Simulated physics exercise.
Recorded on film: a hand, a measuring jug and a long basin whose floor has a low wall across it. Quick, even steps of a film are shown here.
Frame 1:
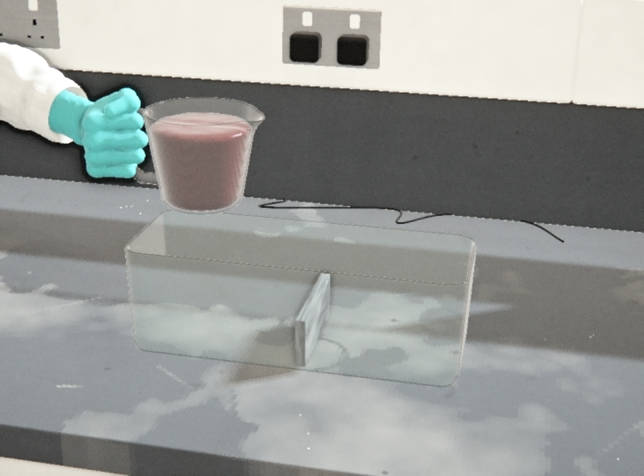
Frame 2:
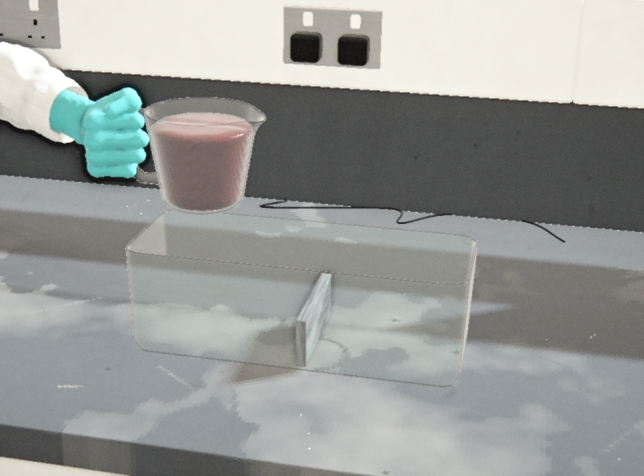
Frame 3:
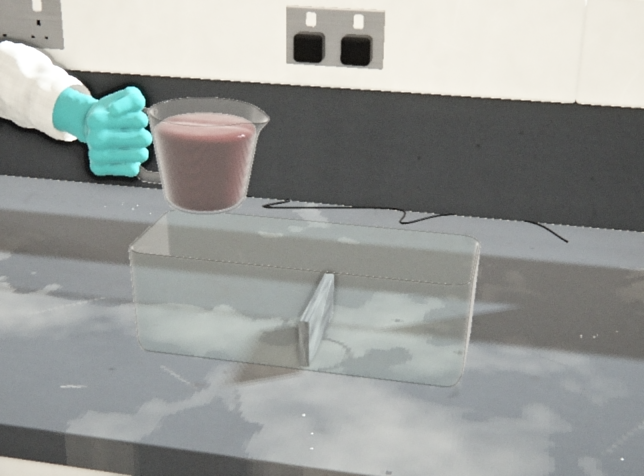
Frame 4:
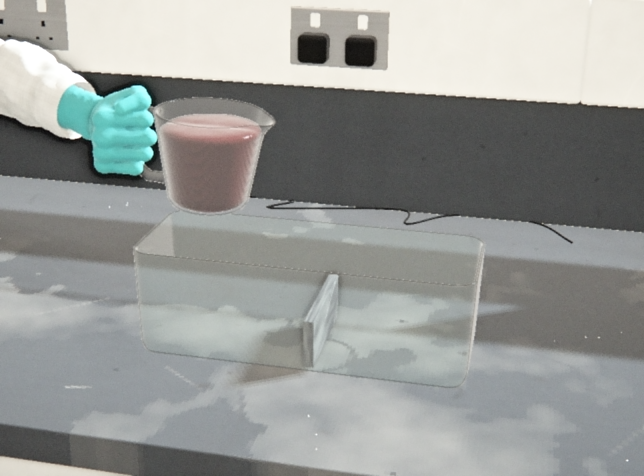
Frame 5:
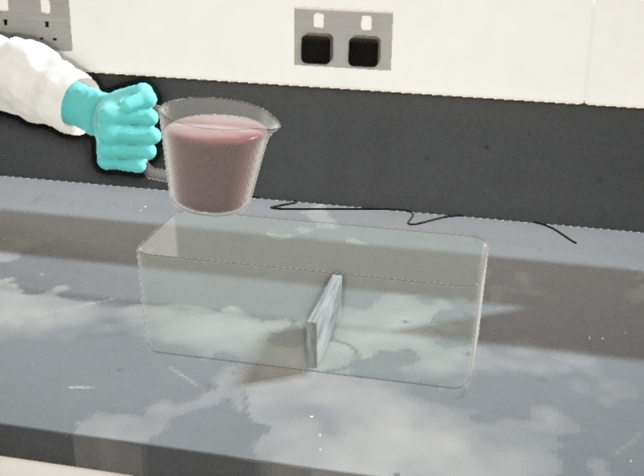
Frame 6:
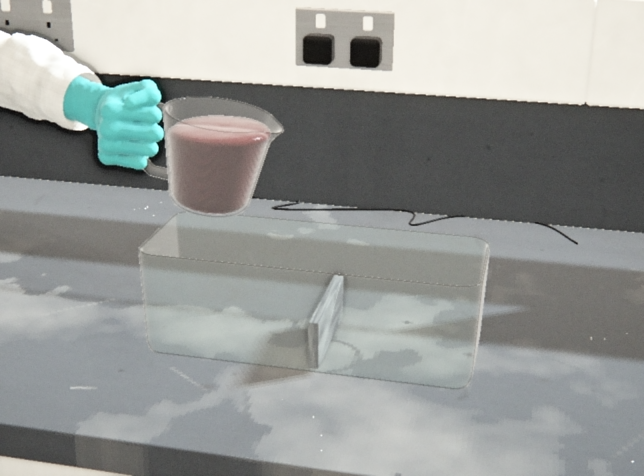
A measuring jug of wine, held by a teal-gloved hand above the left side of a clear basin with a low wall across its floor, stayed upright at first, then tilted slightly to the right.
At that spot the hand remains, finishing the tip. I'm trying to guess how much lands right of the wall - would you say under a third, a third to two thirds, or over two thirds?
I would say a third to two thirds.
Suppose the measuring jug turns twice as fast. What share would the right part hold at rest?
It comes to some 35 in a hundred.
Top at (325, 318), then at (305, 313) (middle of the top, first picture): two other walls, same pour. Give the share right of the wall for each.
In order, 45 and 75 in a hundred.
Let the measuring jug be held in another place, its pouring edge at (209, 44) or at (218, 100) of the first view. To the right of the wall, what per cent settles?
Close to 0 % for the first start and close to 0 % for the second.
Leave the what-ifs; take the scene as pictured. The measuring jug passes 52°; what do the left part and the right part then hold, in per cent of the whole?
I'd put the left part near 0 per cent and the right part near 5.
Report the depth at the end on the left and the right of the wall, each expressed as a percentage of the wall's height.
I'd put the left at about 20 and the right at about 30.
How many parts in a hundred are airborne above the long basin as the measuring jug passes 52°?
About 15 per cent.
A moment on, the measuring jug is tipped part way and 78 per cent is still to pour, 2 is left of the wall and 7 right of it.
Next, the measuring jug is tipped on its side and 25 per cent is still to pour, 18 is left of the wall and 47 right of it.
Then the measuring jug is tipped on its side and 2 per cent is still to pour, 45 is left of the wall and 52 right of it.
Later the measuring jug is tipped on its side and 0 per cent is still to pour, 47 is left of the wall and 52 right of it.
In the end 47 per cent lies left of the wall, 52 right of it and 0 outside.
